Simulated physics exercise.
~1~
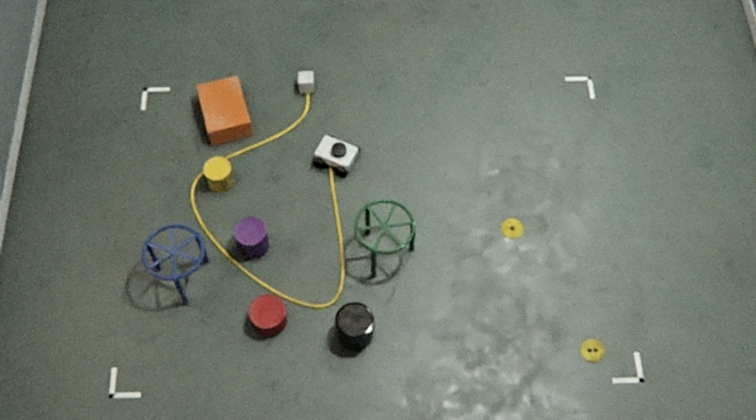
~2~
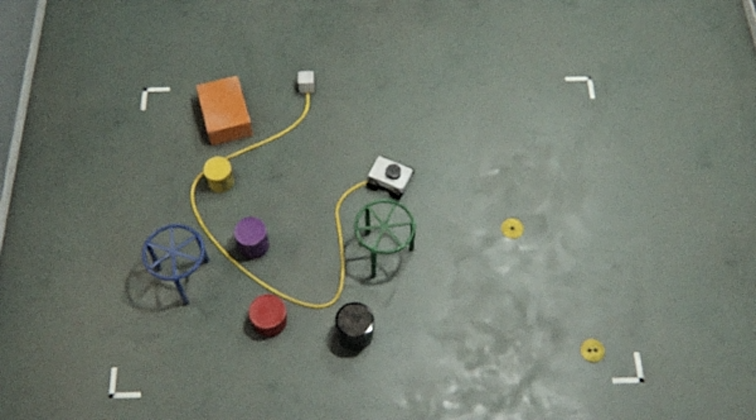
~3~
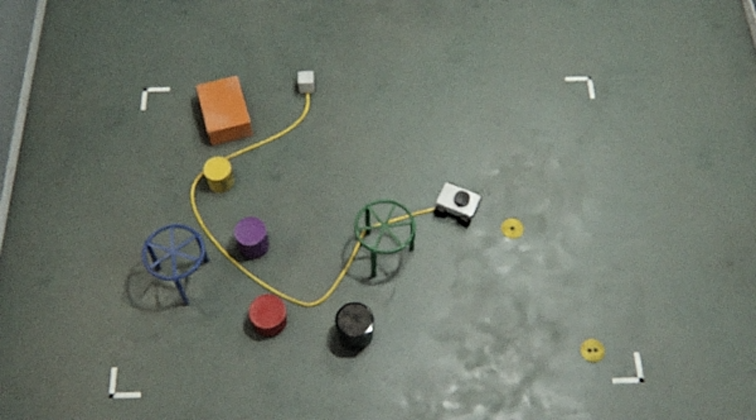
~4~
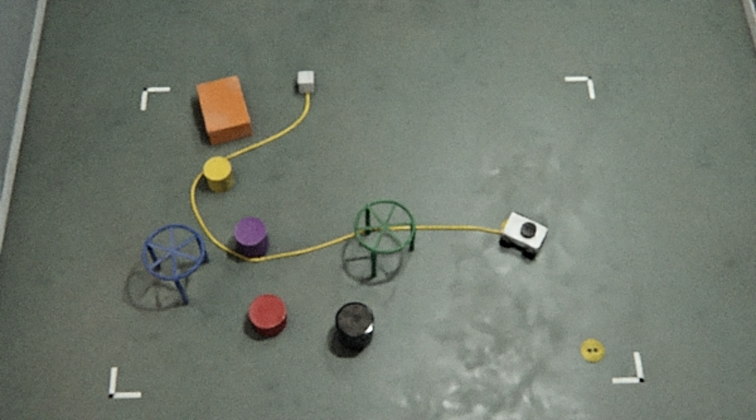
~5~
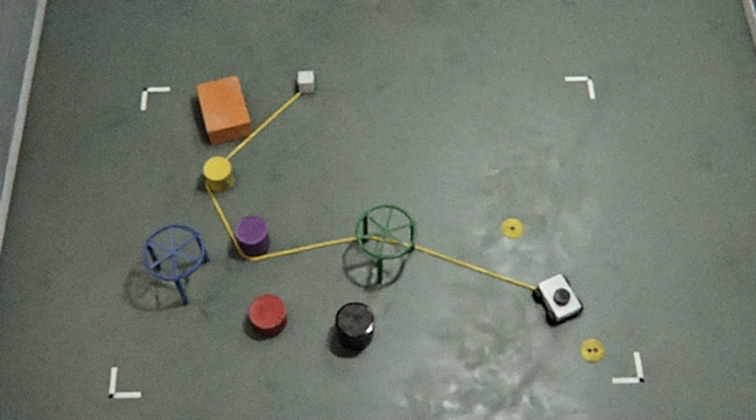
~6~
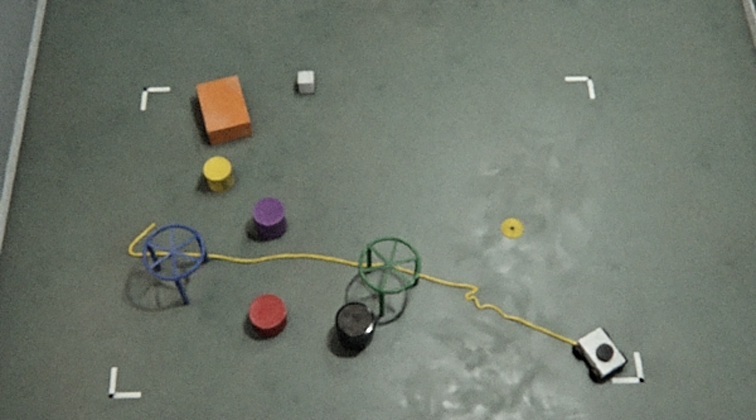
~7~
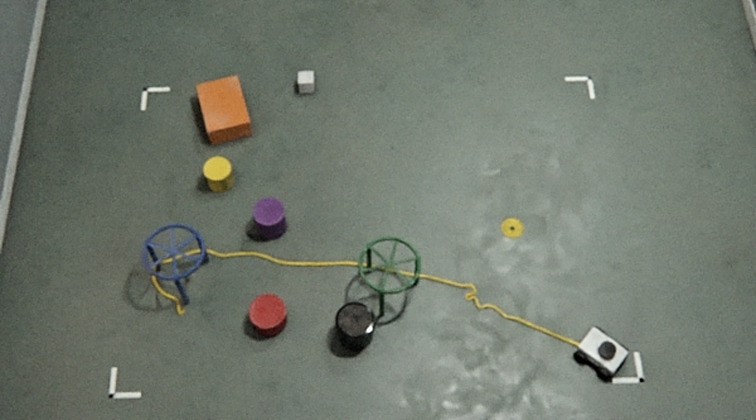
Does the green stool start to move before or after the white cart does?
The green stool starts to move after the white cart. The cart is already well on its way across the floor when the stool shifts.
